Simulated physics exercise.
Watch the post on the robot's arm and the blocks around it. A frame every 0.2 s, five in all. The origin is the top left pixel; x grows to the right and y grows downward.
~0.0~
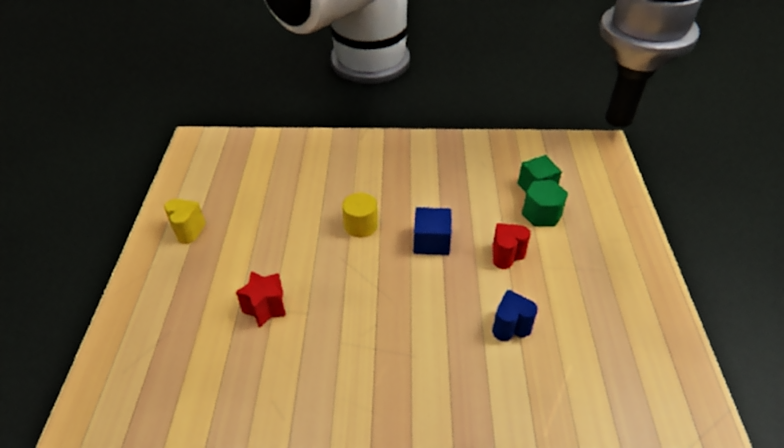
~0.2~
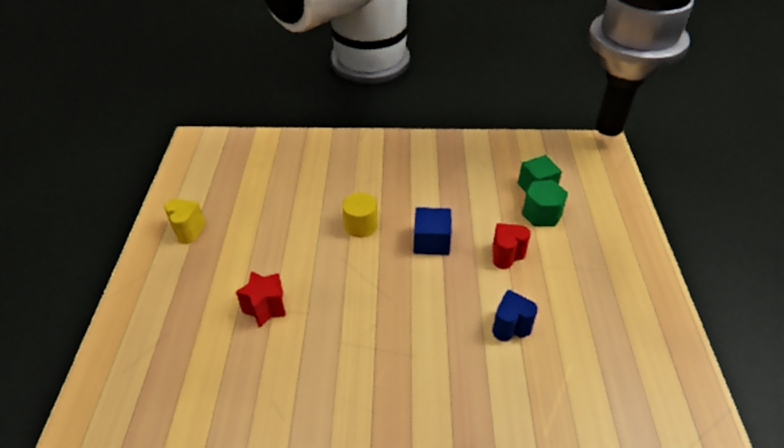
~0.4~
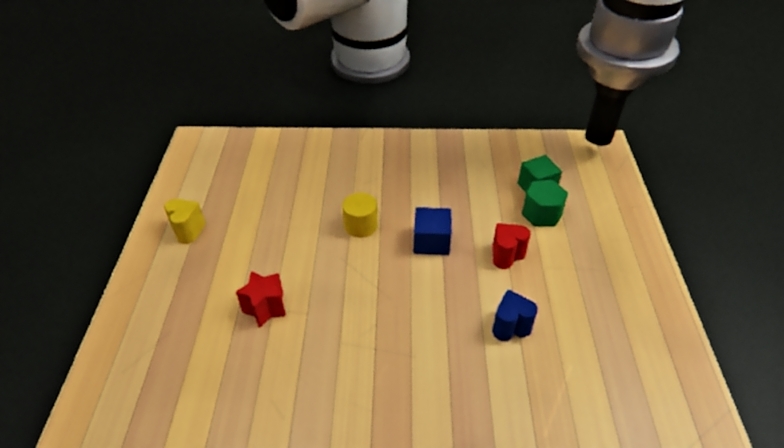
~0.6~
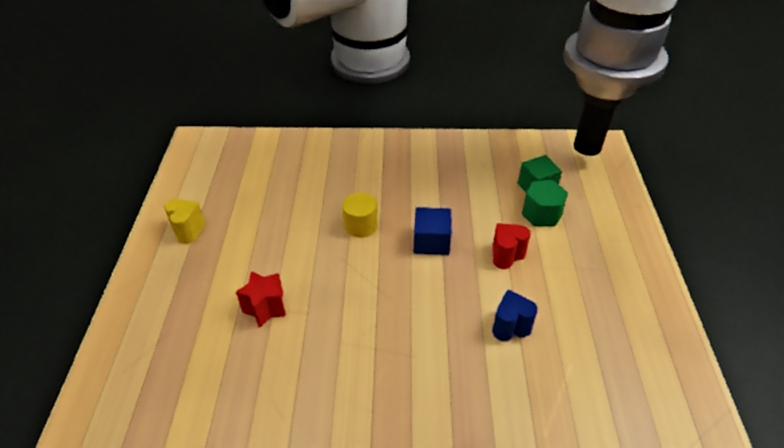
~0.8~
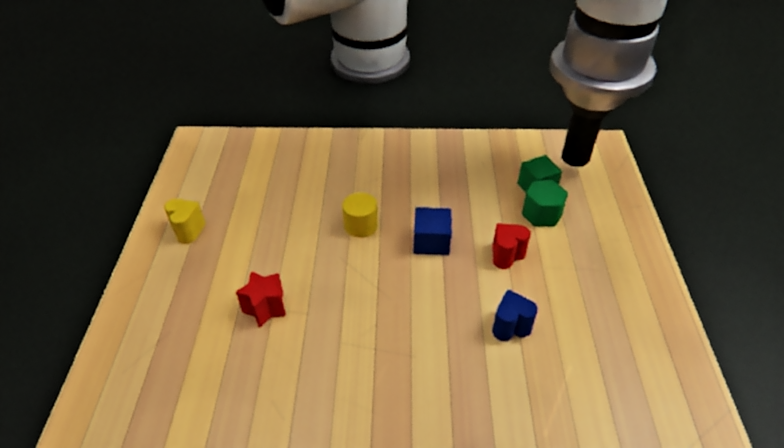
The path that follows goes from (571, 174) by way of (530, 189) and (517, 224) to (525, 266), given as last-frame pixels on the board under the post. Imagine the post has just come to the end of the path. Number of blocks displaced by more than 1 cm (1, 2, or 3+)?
3 or more blocks.
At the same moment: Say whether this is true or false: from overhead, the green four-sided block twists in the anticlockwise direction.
The statement is incorrect.
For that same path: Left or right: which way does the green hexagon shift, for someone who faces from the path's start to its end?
Shifted left.
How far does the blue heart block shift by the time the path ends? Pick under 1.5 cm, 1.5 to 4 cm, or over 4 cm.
Offset: Below 1.5 cm.
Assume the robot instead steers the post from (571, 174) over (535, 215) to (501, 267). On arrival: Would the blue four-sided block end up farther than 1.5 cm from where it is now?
Answer: No.
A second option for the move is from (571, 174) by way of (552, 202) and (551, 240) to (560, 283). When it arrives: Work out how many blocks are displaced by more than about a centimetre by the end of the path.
Three or more move.
The first path, step by step. One third of the way, post (532, 174); green four-sided block (512, 180); green hexagon (545, 195), turned 20° anticlockwise.
Two thirds of the way, post (520, 209); green four-sided block (490, 197), turned 30° clockwise; green hexagon (556, 217), turned 80° anticlockwise.
At the end, post (529, 251); red heart block (503, 256), turned 70° clockwise; blue heart block still; green four-sided block (490, 197), turned 30° clockwise; green hexagon (565, 229), turned 135° anticlockwise.
